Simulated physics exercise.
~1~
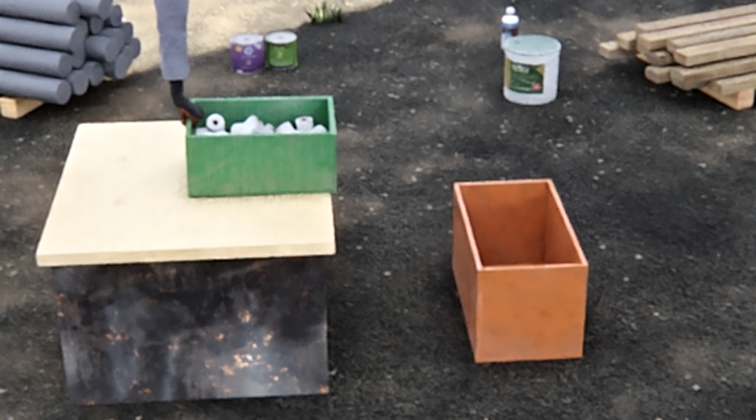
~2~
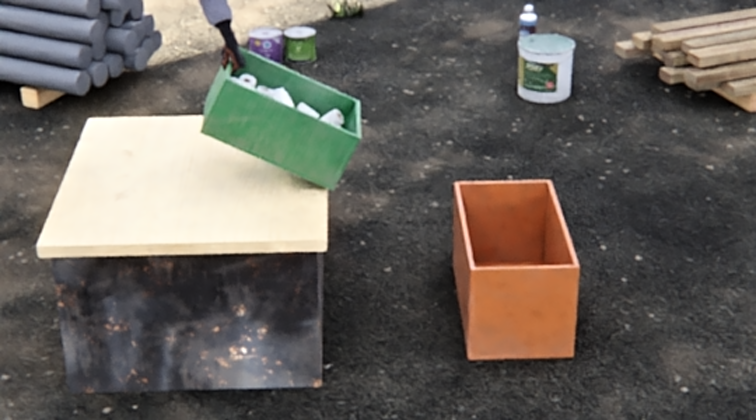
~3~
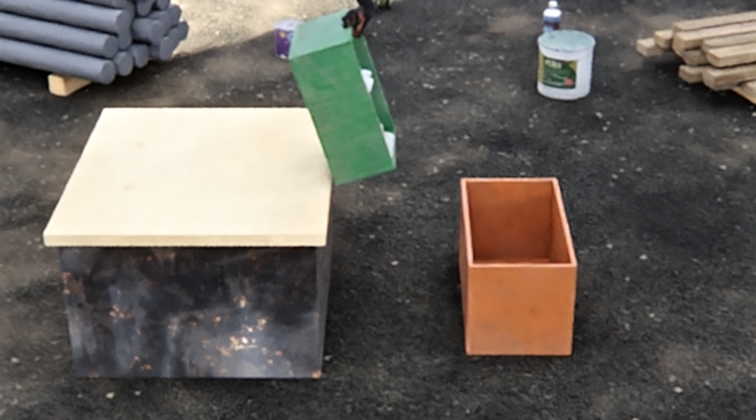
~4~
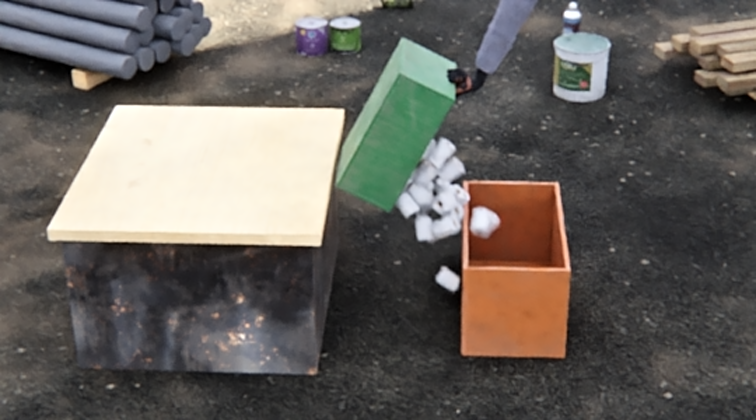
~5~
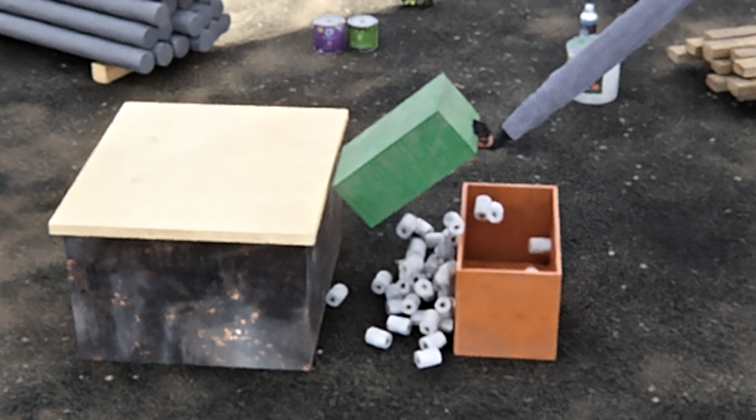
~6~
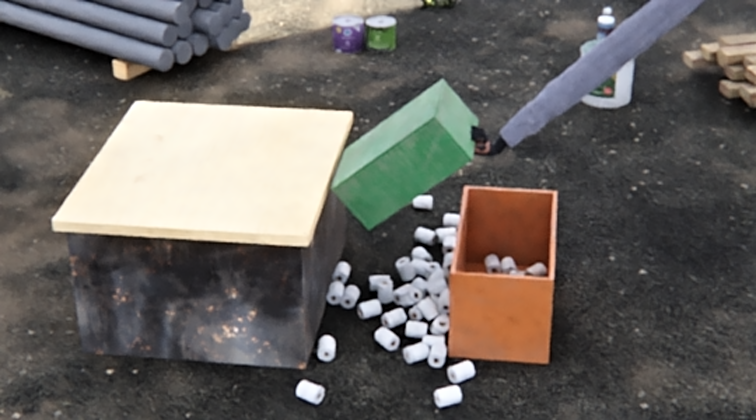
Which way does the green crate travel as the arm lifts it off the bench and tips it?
The green crate moves to the right, off the end of the bench and towards the orange box.
